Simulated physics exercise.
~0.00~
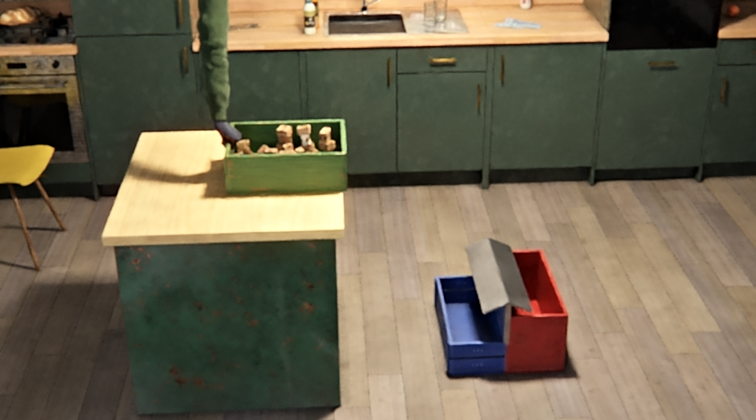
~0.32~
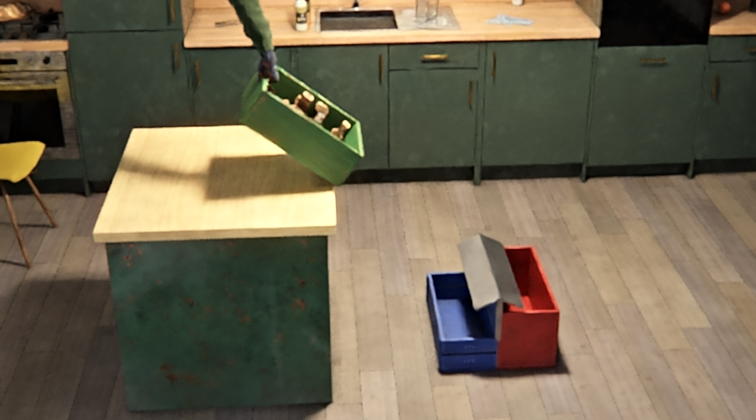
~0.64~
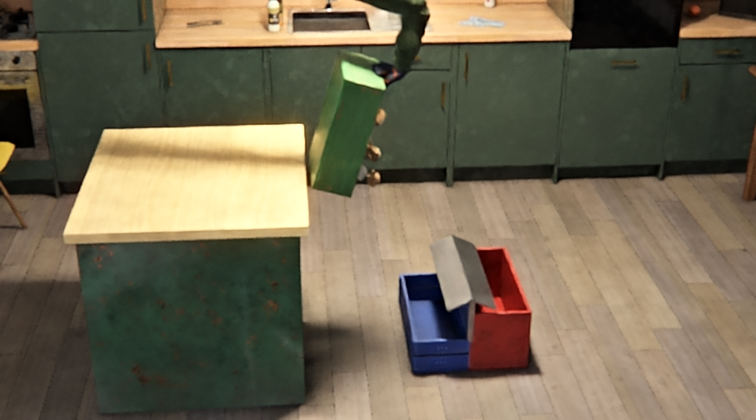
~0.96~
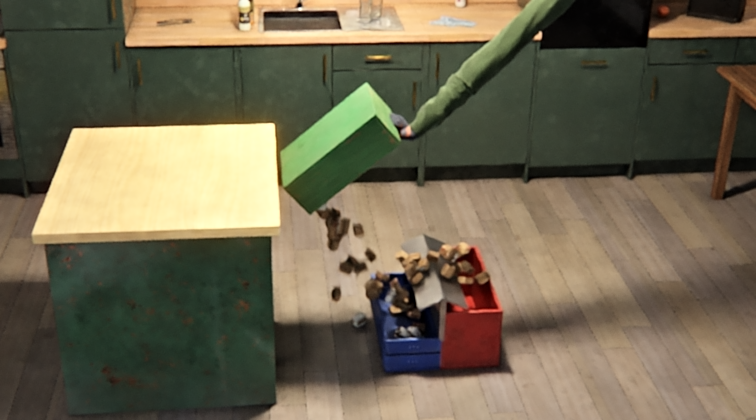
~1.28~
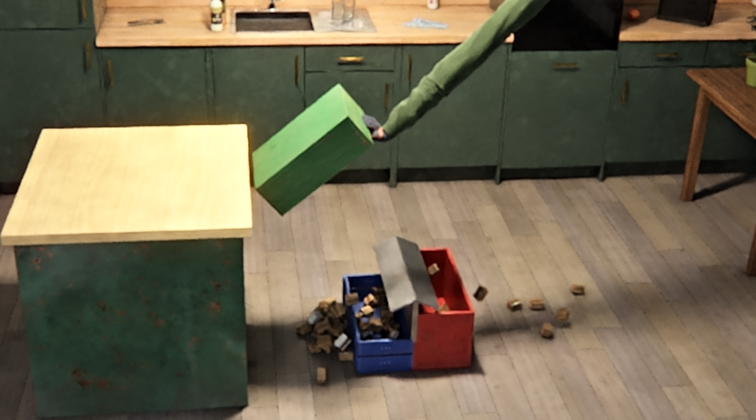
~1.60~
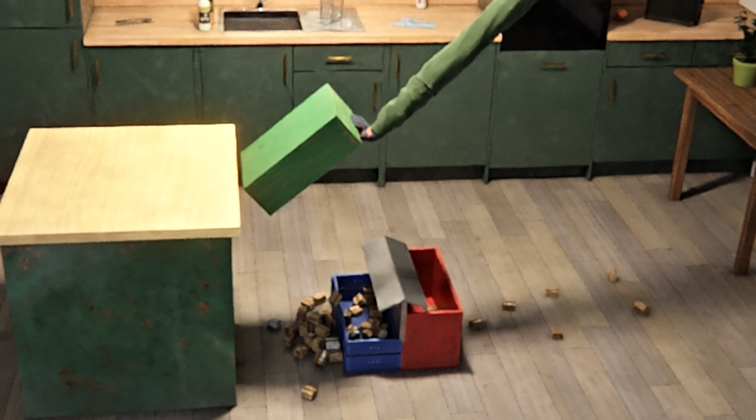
A gloved hand tipping a green tote off a bench, spilling small brown pieces into a blue tub and across the floor.
